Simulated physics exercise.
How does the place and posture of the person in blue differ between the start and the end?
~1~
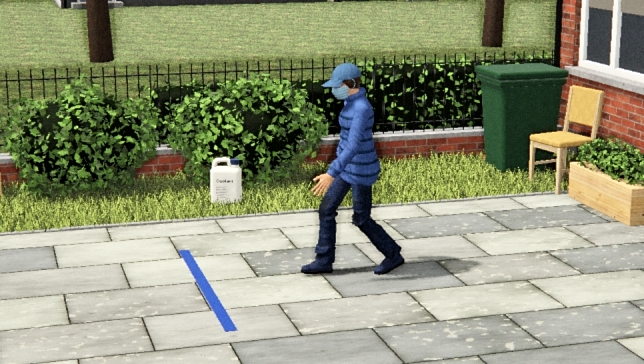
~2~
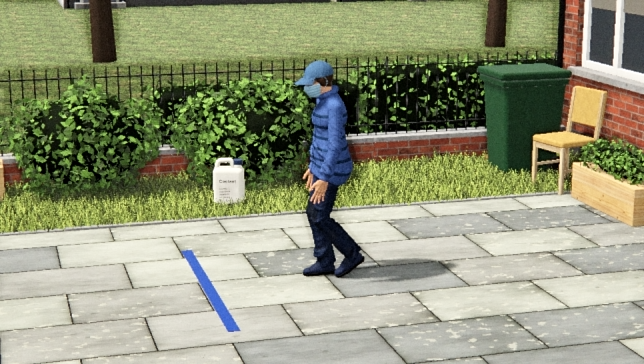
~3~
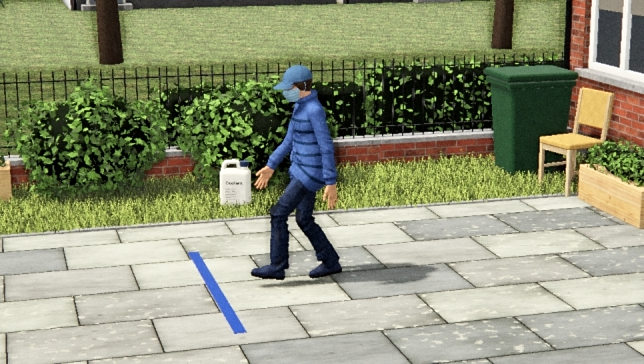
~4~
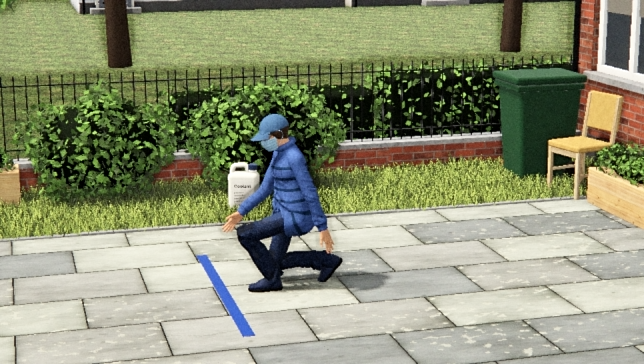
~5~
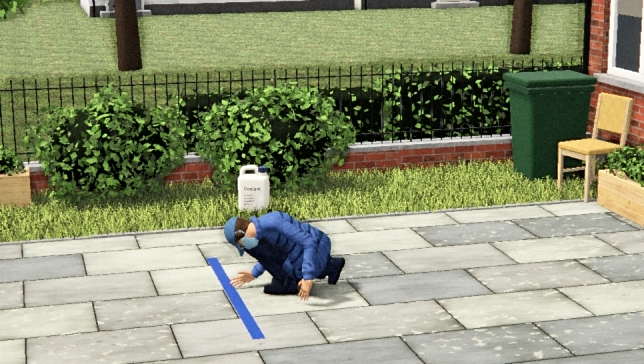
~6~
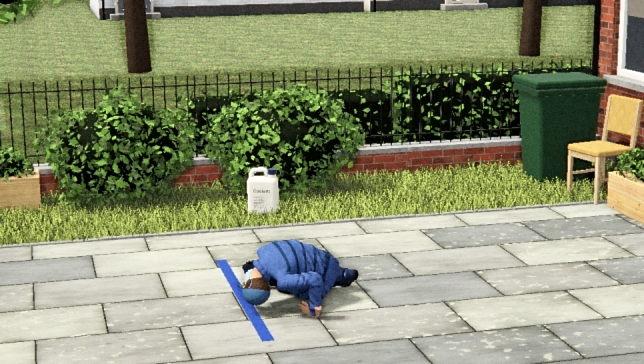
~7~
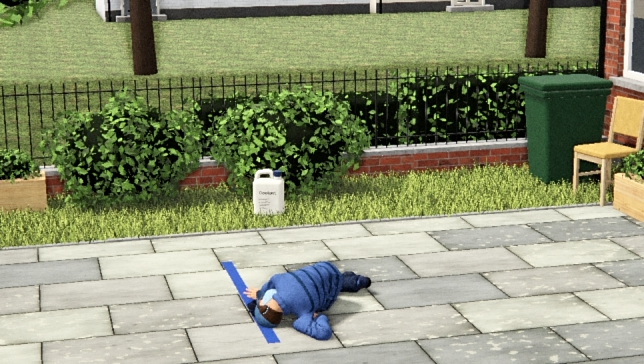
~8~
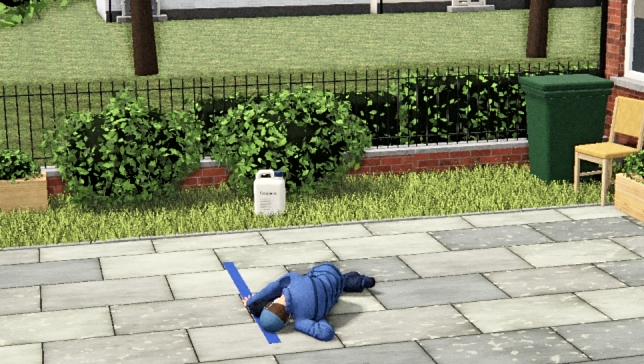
At the start the person is upright and walking, some way to the right of the blue strip. At the end the person lies on the paving, further left and lower in view, right beside the strip.
